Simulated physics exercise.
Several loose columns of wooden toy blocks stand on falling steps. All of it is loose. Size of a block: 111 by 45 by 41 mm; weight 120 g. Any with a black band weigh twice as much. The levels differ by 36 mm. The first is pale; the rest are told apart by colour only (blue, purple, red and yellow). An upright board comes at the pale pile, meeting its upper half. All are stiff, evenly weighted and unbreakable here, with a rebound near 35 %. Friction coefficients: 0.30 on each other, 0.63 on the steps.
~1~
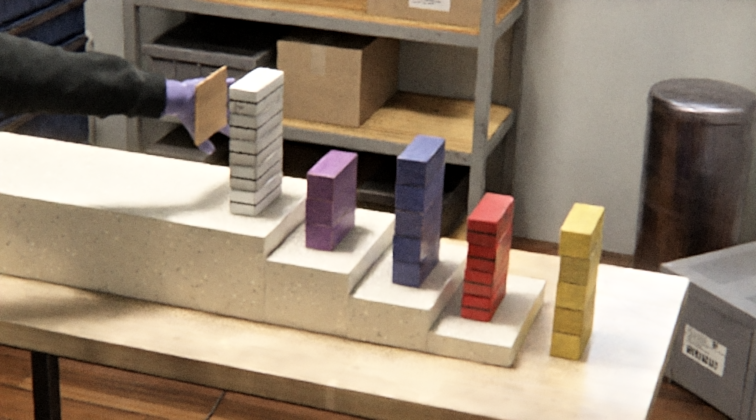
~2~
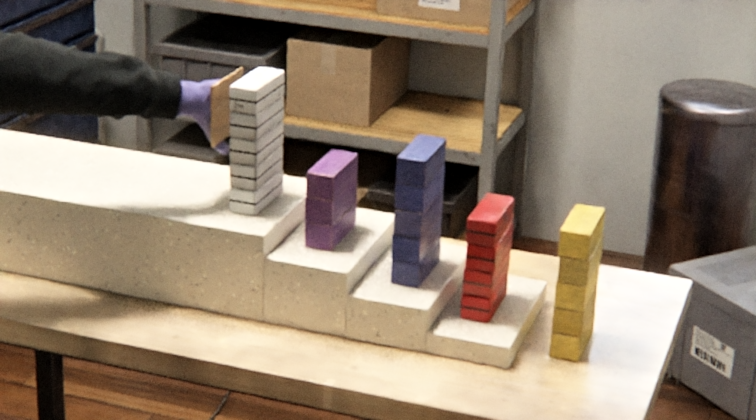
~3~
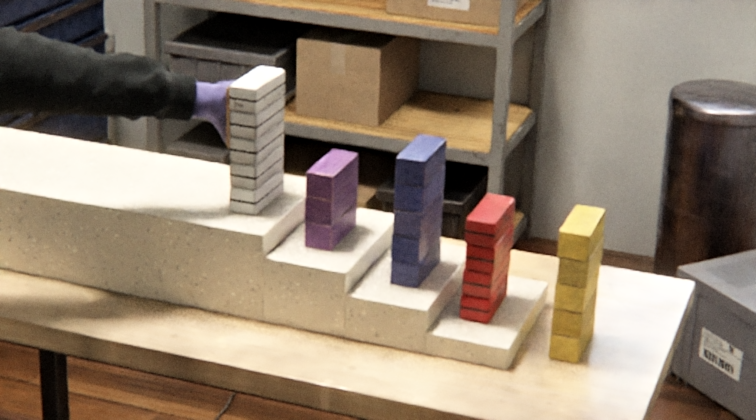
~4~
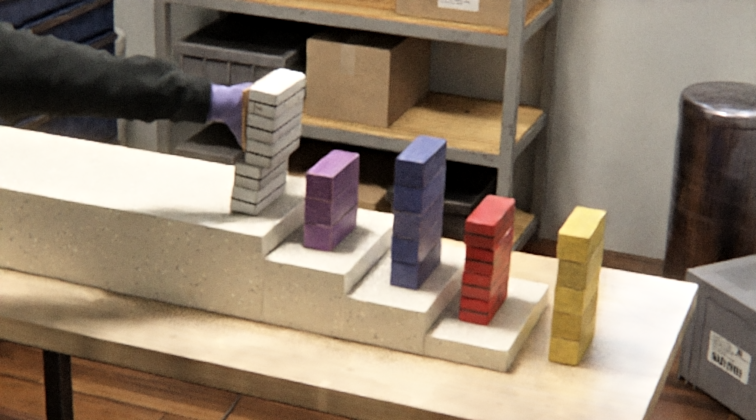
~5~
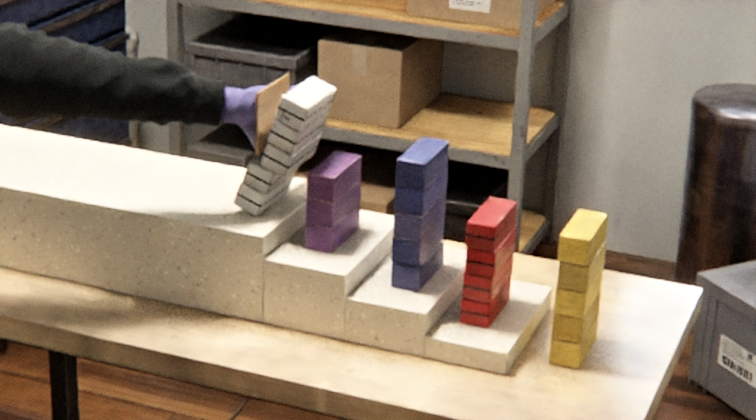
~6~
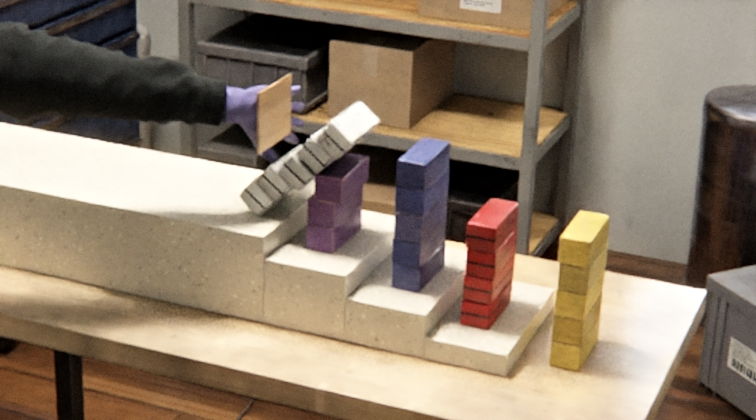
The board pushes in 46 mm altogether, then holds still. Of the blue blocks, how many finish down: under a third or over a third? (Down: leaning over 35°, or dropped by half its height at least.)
More than a third of them.
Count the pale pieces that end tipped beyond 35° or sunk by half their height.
5 pale pieces.
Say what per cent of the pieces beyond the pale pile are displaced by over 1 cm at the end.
Shifted: 75 per cent.
Then, 0.38 s past the last view, 5 of the pale pile down; 2 of the 5 blue blocks down (3 of 17 in all colours); top blue block 28° from how it stood, 30 mm lower; top purple block on its side.
Then, 0.92 s past the last view, 5 of the pale pile down; 4 of the 5 blue blocks down (12 of 17 in all colours); top blue block on its side; top yellow block upside down.
In the end, 5 of the pale pile down; 4 of the 5 blue blocks down (12 of 17 in all colours); top blue block 71° from how it stood, 95 cm lower; top red block on its side. That is 80 per cent. From the last view, middles, top red block near (606, 325).
